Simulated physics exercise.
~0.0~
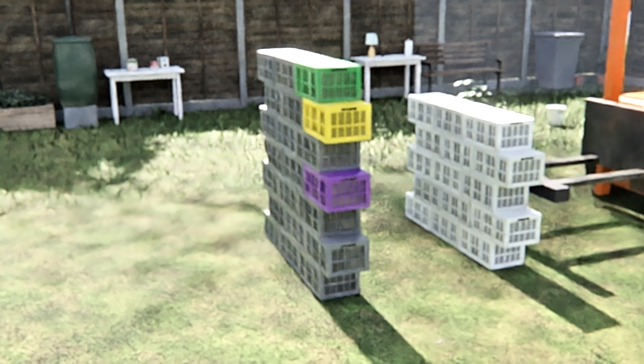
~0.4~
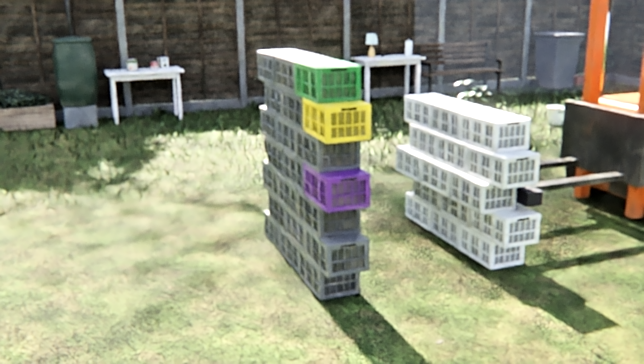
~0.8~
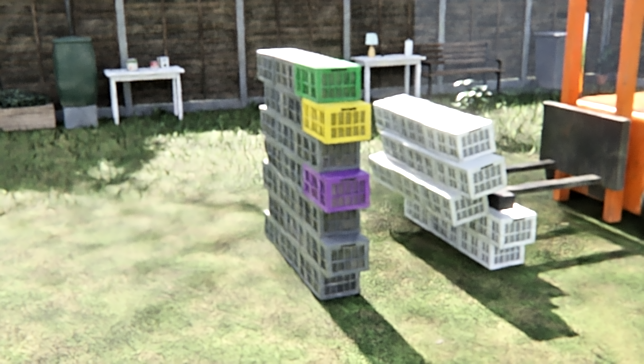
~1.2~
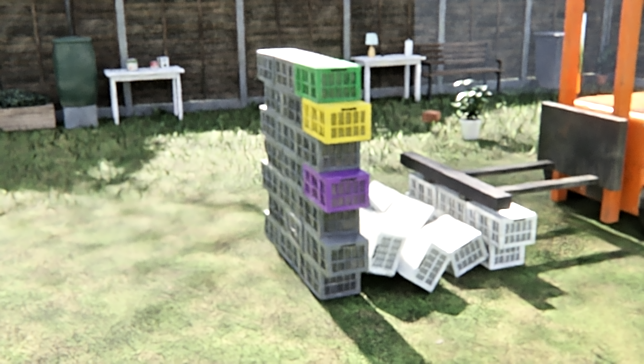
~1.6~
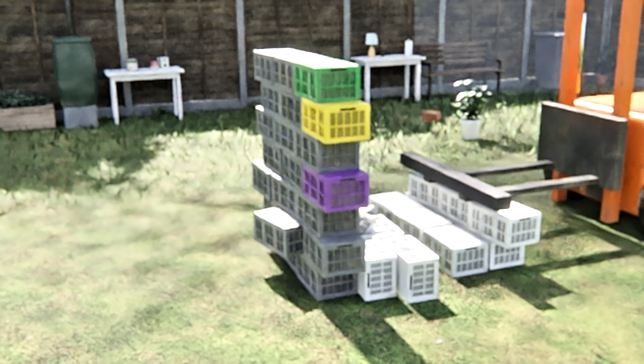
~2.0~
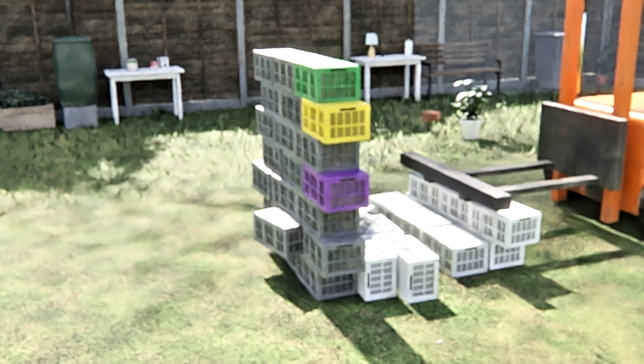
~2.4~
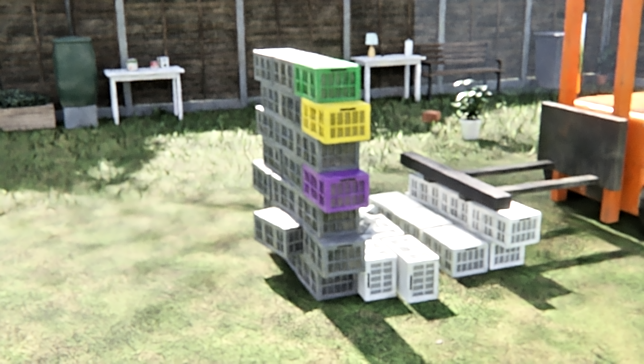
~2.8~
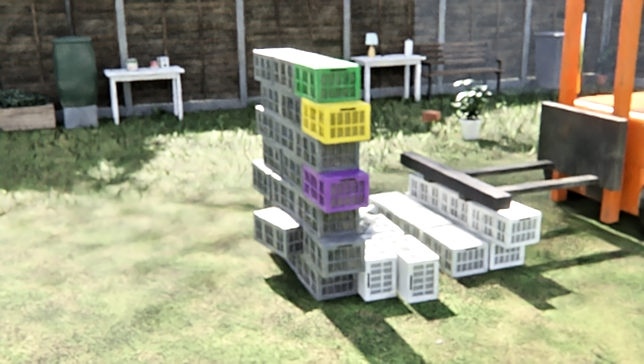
The clip opens on a sunny, fenced garden where a tall gray wall of stacked crates, with green, yellow and purple ones at its near end, stands beside a lower white wall. From the right, an orange and black lift truck pushes a dark beam leftward into the white wall. The white rows skew and lean toward the gray stack, then their upper part topples into the gap. White crates tumble against the gray wall's base, nudging some of its crates out of line. The truck stops, and everything settles with the gray wall and its three colored crates still standing.
